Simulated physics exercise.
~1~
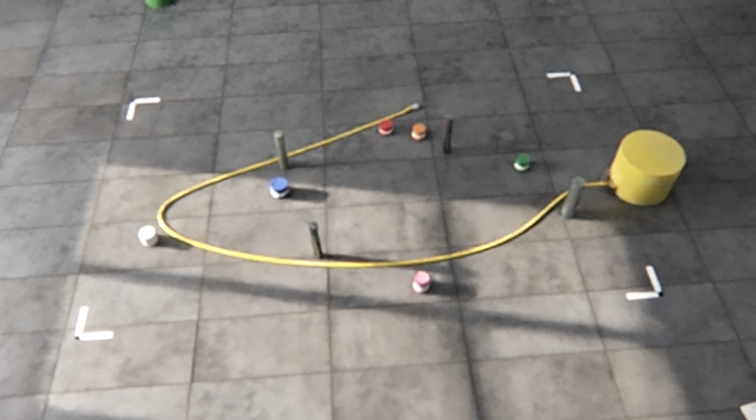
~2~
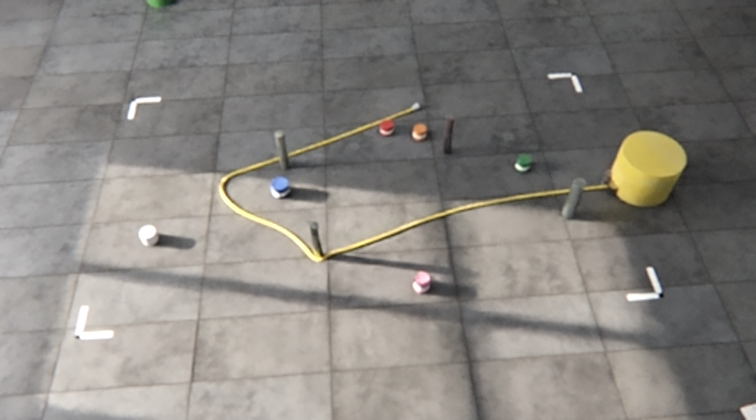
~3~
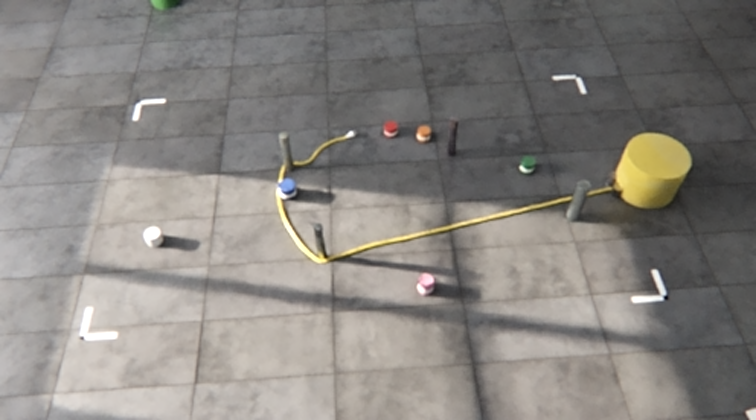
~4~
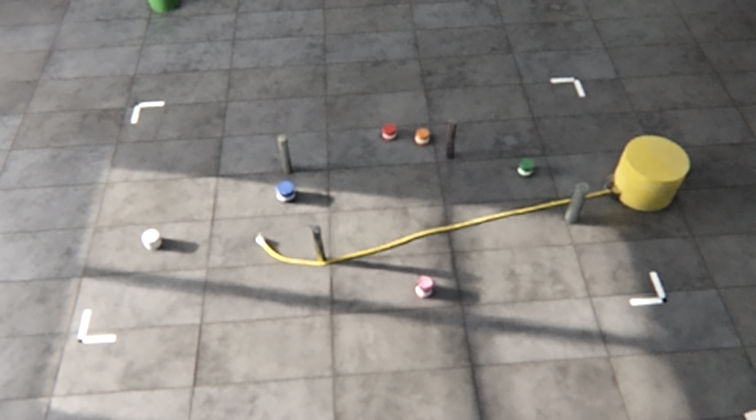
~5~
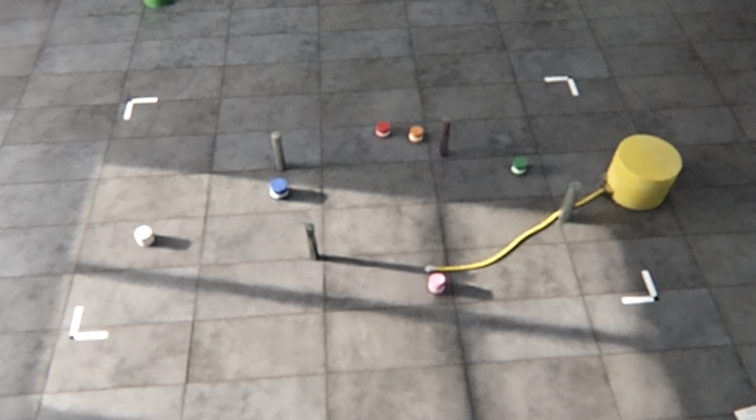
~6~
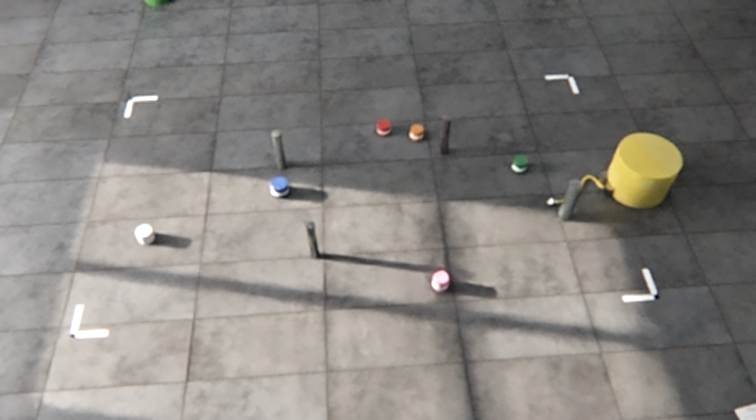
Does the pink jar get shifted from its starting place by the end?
Yes, the pink jar ends up a little to the right of where it starts, while the blue canister stays put and the white one hardly stirs.
A yellow lead runs from a yellow reel at the right, sweeping left around steel posts in a wide loop and back toward a red tin. As the reel takes it up, the loop shrinks and bends sharply at the lower middle post. The loose end slides back past the upper left post, leaving the blue canister in place, then trails around the lower post. Drawn rightward, it reaches the pink jar, which shifts slightly to the right. Finally, only a short tail remains out beside the post near the reel, with the pink jar still upright.
